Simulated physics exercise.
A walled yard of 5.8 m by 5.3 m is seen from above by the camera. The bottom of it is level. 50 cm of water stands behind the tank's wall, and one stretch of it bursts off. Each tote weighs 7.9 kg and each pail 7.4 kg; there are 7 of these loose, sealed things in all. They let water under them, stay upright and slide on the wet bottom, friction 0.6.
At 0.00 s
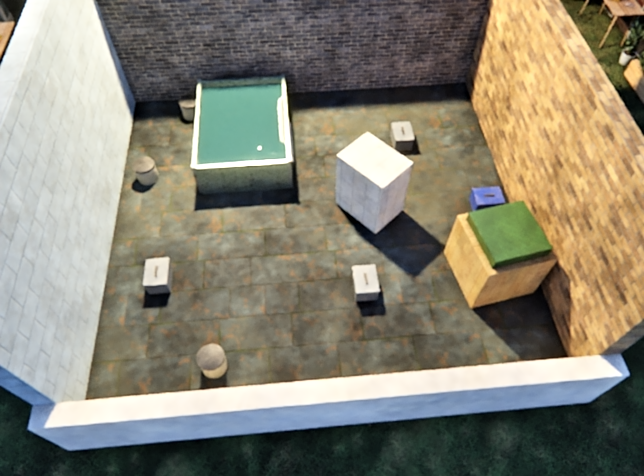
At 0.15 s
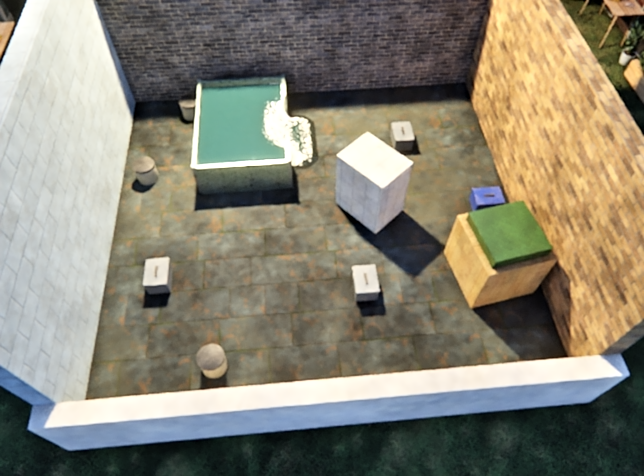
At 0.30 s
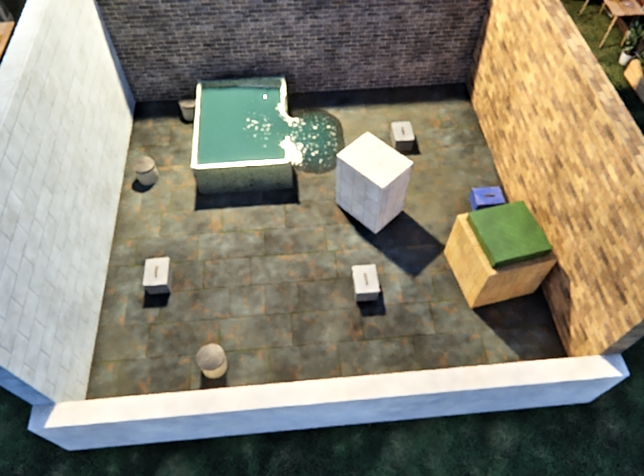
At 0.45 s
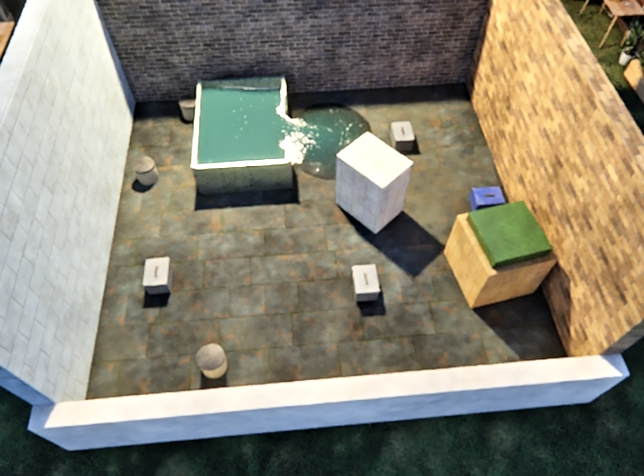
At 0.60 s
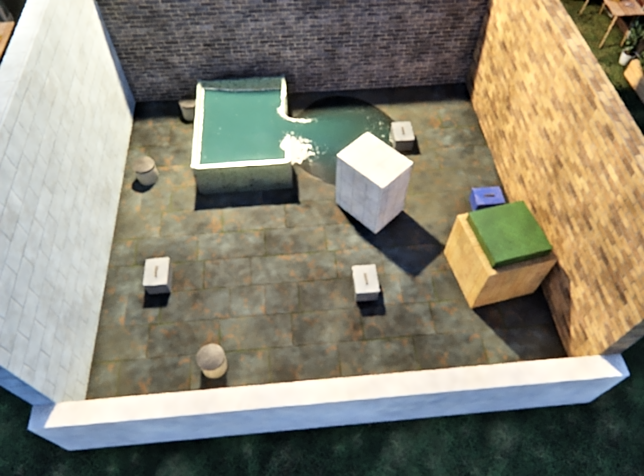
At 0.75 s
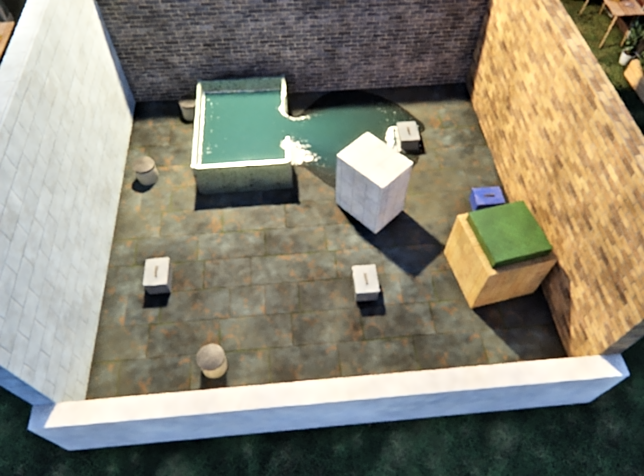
A raised pool of green water in a walled yard burst open on its right side, and the water poured out across the paving, spreading behind a tall white block and reaching a small grey box.
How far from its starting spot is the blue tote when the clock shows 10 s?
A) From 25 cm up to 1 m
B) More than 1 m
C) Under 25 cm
B.
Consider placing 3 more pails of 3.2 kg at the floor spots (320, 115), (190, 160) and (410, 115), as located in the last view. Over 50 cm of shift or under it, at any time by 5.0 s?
First outside the limit, then inside the limit, then outside the limit.
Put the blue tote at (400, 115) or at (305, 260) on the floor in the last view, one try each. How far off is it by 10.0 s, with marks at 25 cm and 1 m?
Well, it gets swept off on the first try and scarcely moves on the second.
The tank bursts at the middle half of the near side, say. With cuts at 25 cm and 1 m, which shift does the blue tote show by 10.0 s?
Outcome for the blue tote: It remains nearly still.
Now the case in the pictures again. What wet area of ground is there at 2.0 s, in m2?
About 11.0 m2 is covered.
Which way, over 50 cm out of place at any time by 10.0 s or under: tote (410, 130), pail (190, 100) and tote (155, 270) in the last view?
Results in listed order: Exceeds / falls short / falls short.
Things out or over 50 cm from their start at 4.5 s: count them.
At that moment it comes to 2.
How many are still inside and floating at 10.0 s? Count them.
The number is 0.
After 2.0 s the blue tote is near (496, 202), 0.2 m from its start, aground; 1 afloat.
After 4.5 s the blue tote is near (454, 223), 0.8 m from its start, afloat; 2 afloat.
After 7.0 s the blue tote is near (394, 304), 2.3 m from its start, aground; 0 afloat.
After 10.0 s the blue tote is near (394, 305), 2.3 m from its start, aground; 0 afloat.
